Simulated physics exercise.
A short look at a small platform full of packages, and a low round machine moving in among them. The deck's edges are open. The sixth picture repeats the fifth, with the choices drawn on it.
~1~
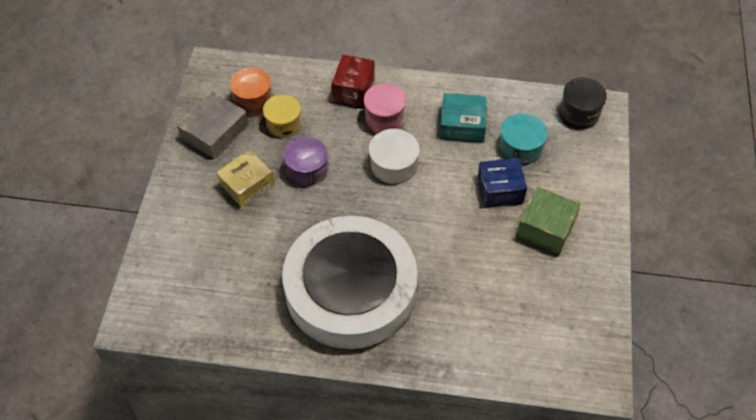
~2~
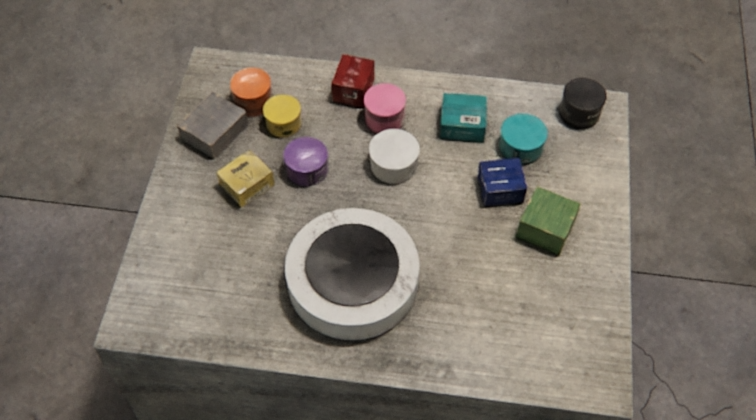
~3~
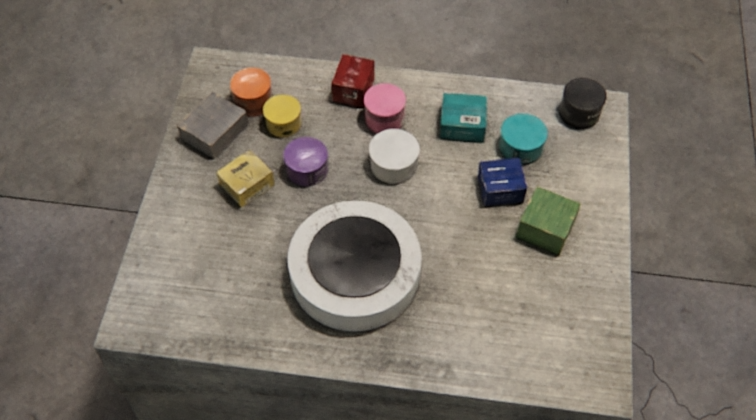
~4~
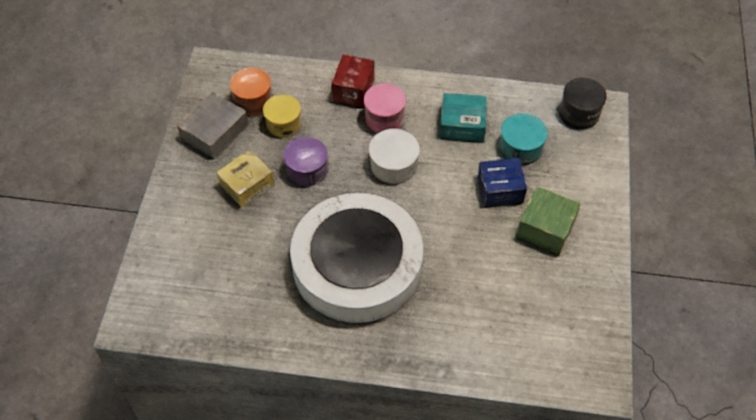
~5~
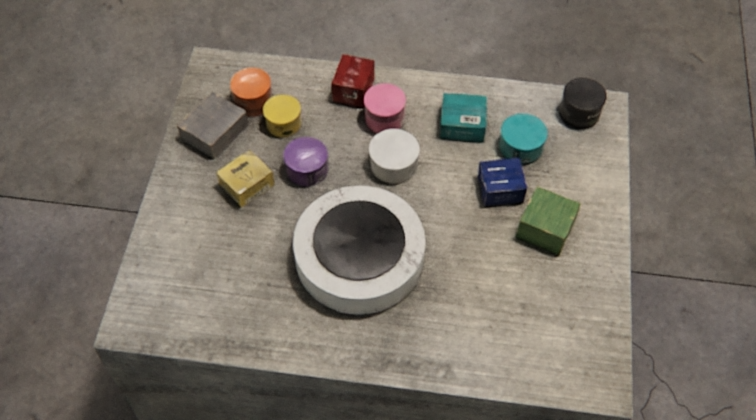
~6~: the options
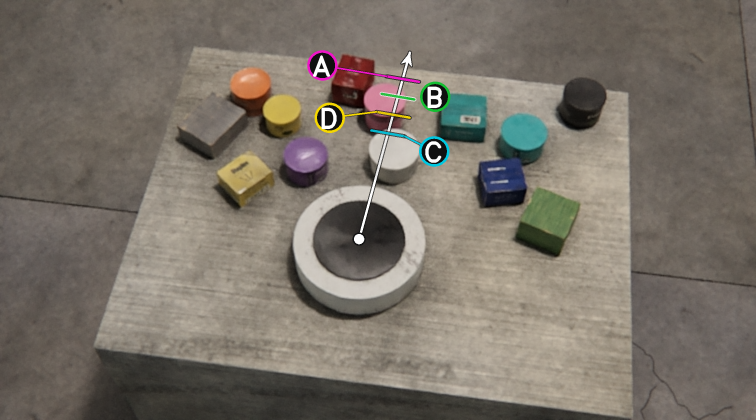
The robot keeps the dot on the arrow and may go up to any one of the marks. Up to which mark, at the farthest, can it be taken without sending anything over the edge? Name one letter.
It should halt at D.
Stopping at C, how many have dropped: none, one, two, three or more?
By then, none.
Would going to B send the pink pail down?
Yes.
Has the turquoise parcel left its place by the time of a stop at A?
By then, yes.
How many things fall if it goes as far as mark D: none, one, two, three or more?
The count is none.
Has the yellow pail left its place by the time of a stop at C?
No.
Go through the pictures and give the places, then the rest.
In the first picture, turquoise parcel (463, 117); black pail (582, 103); yellow box (246, 179).
In the second picture, robot (353, 273); white pail (394, 157).
In the third picture, robot (355, 265); grey crate (213, 125).
In the fourth picture, robot (357, 256); pink pail (385, 110).
In the fifth picture, robot (359, 248); green crate (548, 220); red parcel (354, 81); turquoise pail (523, 139).
On the copy, A at (402, 79); B at (398, 97); C at (388, 134); D at (393, 115); the arrow from (359, 239) to (410, 53); the white dot at (359, 239).
On D. First, robot (373, 201); pink pail (385, 103); white pail (402, 137).
Then, robot (384, 156); pink pail (390, 79); white pail (426, 101).
Finally, robot (392, 126); pink pail (391, 65); white pail (440, 77); nothing has fallen.
By contrast, A drops the white pail and pink pail; B drops the white pail and pink pail; C is safe but short.
